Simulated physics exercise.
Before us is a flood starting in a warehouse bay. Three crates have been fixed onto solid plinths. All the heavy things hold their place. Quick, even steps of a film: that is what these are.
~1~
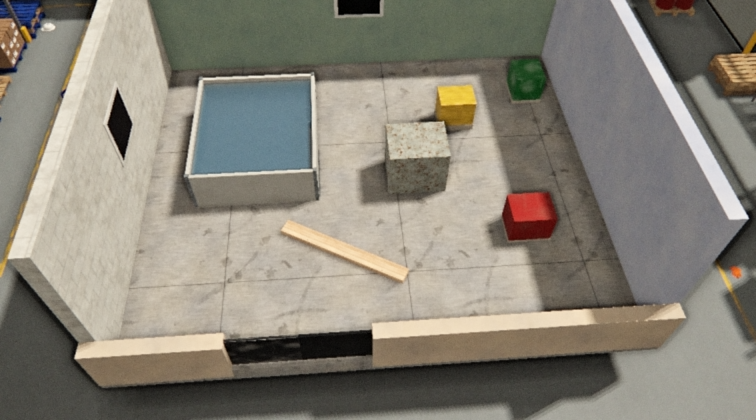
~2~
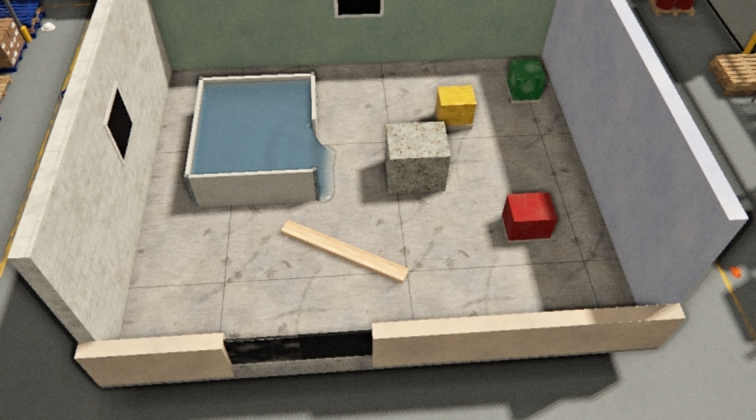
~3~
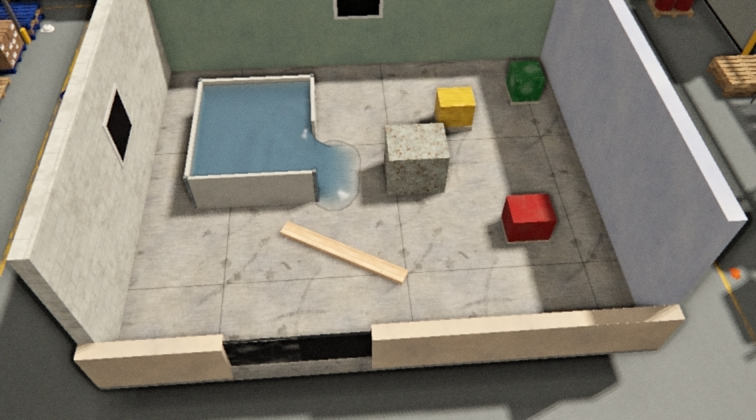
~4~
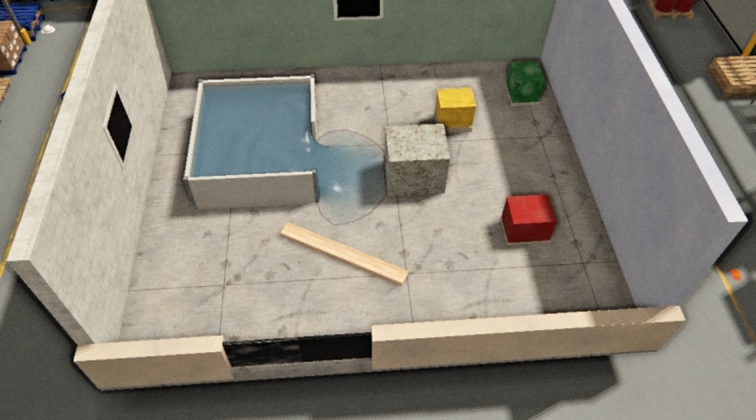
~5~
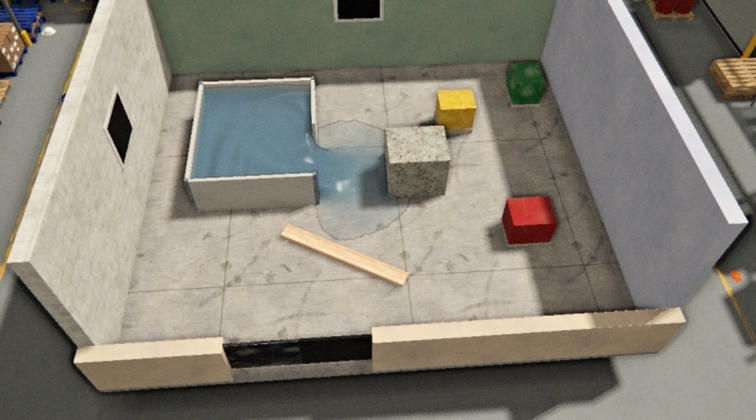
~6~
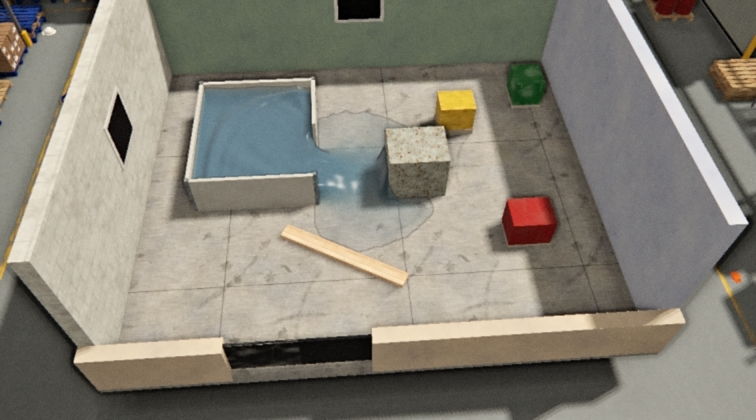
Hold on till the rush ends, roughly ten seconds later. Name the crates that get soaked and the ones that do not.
The green crate gets soaked; the yellow crate gets soaked; the red crate gets soaked.
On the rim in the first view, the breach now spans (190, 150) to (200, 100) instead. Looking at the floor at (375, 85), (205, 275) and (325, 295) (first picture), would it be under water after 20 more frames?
Spot one inundated, spot two inundated, spot three inundated.
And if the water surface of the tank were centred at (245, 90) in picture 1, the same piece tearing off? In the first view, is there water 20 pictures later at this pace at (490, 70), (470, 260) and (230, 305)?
The first spot is inundated, the second inundated, and the third not reached.
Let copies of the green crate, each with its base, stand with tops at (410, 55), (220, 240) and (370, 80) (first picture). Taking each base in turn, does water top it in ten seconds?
Respectively: Is reached, comes through fine and is reached.
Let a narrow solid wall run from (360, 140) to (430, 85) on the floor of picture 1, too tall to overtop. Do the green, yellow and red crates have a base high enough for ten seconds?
Verdict: Green crate gets reached, yellow crate gets reached, red crate gets reached.
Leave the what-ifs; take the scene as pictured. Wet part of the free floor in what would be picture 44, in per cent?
About 85 per cent.
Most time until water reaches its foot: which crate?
Clearly the crate marked green.
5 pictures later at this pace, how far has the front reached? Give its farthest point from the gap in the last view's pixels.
Somewhere about (520, 126).
A moment on, water covers 20 % of the floor; the green crate not reached, the yellow crate water round its plinth, the red crate water round its plinth.
Next, water covers 40 % of the floor; the green crate not reached, the yellow crate water round its plinth, the red crate water round its plinth.
Then, water covers 55 % of the floor; the green crate water round its plinth, the yellow crate water round its plinth, the red crate water round its plinth.
Later, water covers 85 % of the floor; the green crate water round its plinth, the yellow crate water round its plinth, the red crate water round its plinth.
In the end, water covers 100 % of the floor; the green crate was topped, the yellow crate was topped, the red crate was topped.
